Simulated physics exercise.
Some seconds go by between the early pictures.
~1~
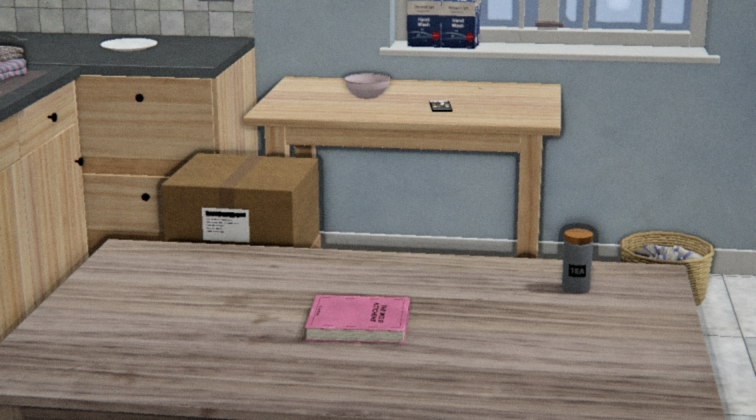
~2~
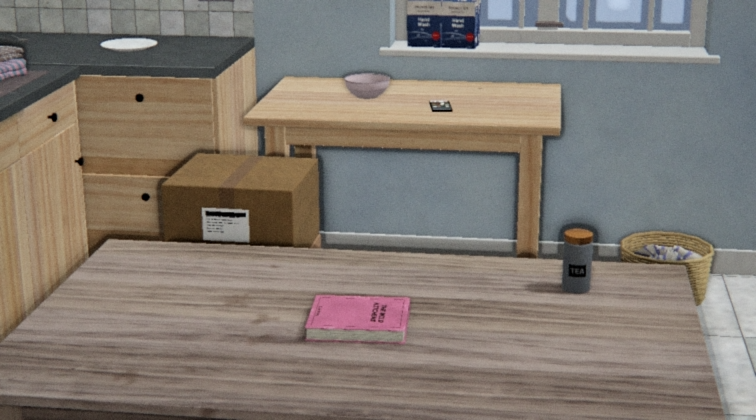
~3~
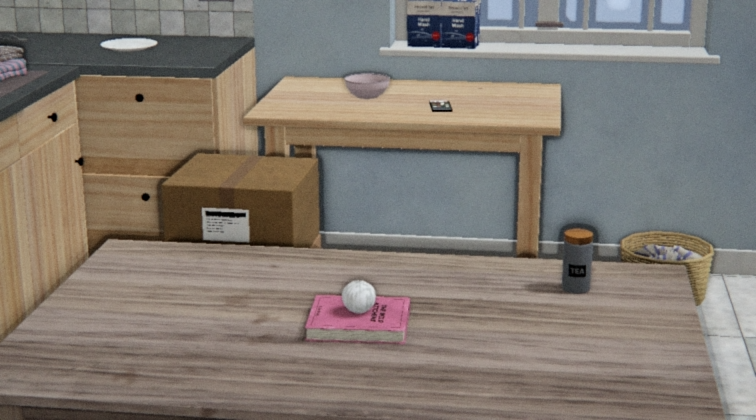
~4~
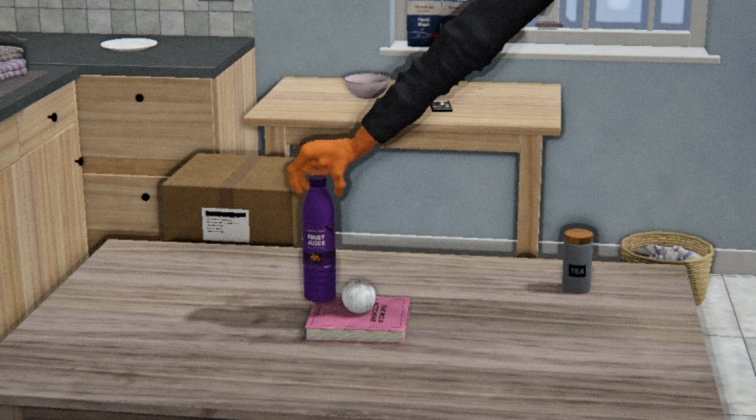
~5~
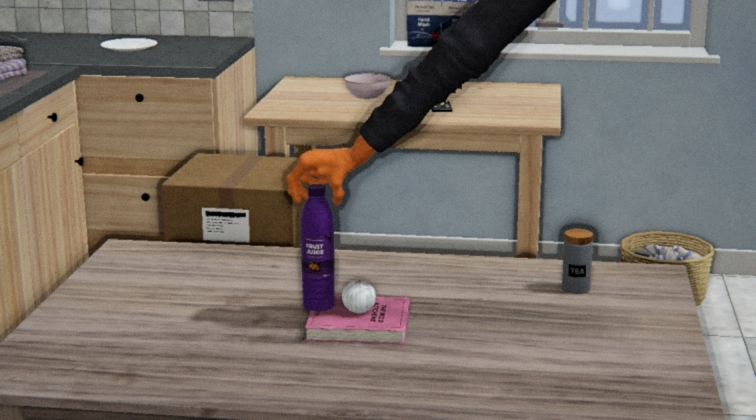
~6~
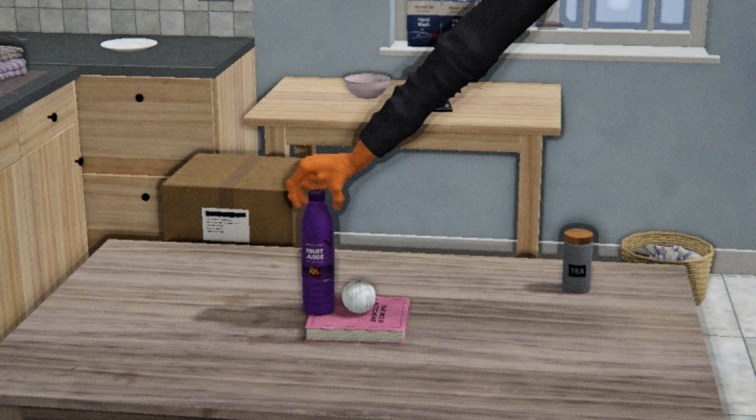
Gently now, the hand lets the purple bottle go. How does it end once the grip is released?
The pile is stable.
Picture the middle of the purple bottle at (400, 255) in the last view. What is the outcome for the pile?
It stays stable.
Then, 0.80 s past the last view, nothing moves.
Then, 1.80 s past the last view, purple bottle resting near (318, 252).
Finally, all 4 still in place. Final places as the last picture's camera would see them, purple bottle near (318, 252). The pile stays up.
